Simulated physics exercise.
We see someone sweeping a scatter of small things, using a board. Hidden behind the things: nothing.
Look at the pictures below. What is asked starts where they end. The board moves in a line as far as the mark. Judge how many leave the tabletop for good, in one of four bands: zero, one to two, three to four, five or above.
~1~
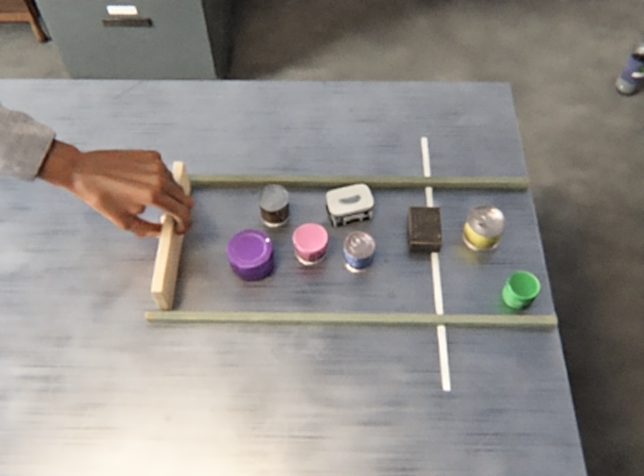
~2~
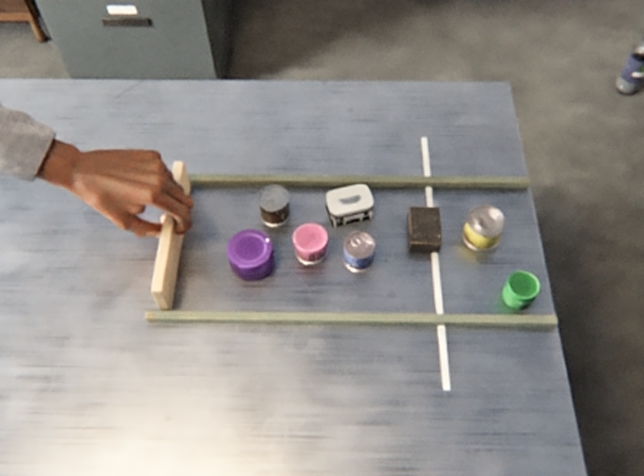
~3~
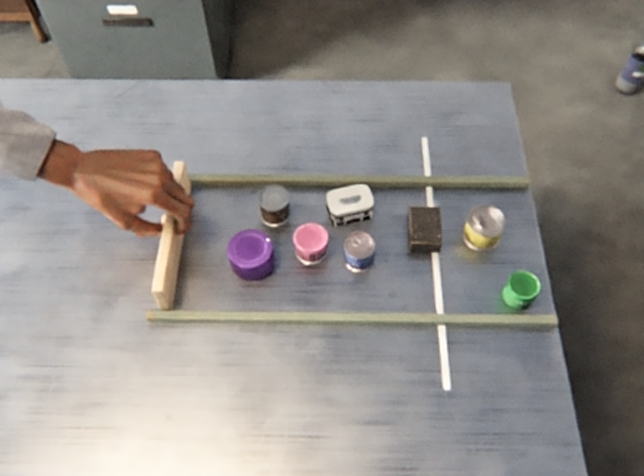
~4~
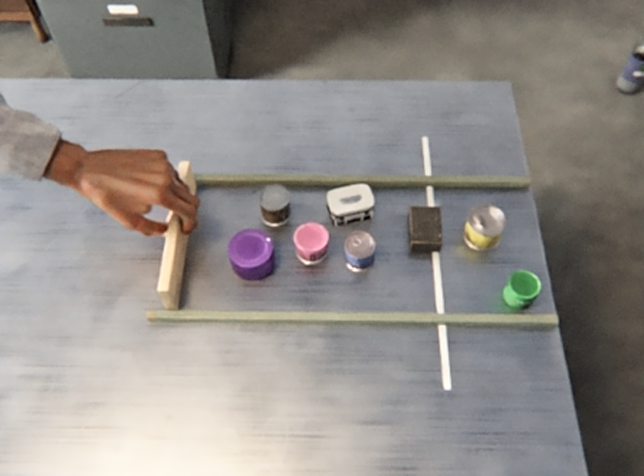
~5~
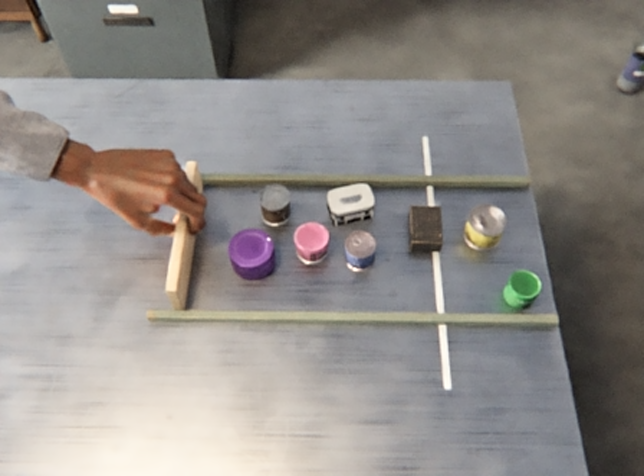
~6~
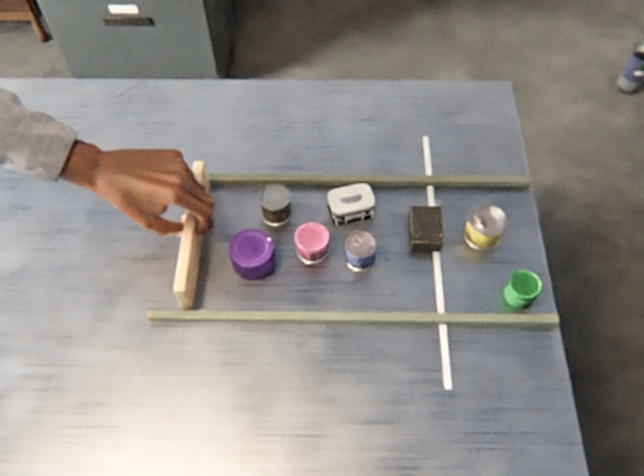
That falls in the band zero.
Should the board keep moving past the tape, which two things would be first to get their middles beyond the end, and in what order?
Order: Yellow pot first, blue tin second.
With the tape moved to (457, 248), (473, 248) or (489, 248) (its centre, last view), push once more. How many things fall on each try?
Counts per try, in order: 0 / 1 / 2.
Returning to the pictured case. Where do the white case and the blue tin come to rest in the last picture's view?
The white case stops around (482, 195); the blue tin around (498, 257).
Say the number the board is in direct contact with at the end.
It's 3.
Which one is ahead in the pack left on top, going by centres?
Answer: The yellow pot.
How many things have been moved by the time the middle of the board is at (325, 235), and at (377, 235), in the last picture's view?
Counts: 5 / 6.
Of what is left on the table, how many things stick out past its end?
In total, 0 of them.
Soon after, none off yet; green tub at rest near (523, 289); yellow pot at rest near (485, 227); black block at rest near (426, 228).
Then, none off yet; green tub at rest near (523, 289); yellow pot at rest near (485, 227); black block moving near (434, 224).
At rest, the number that fall off is zero.
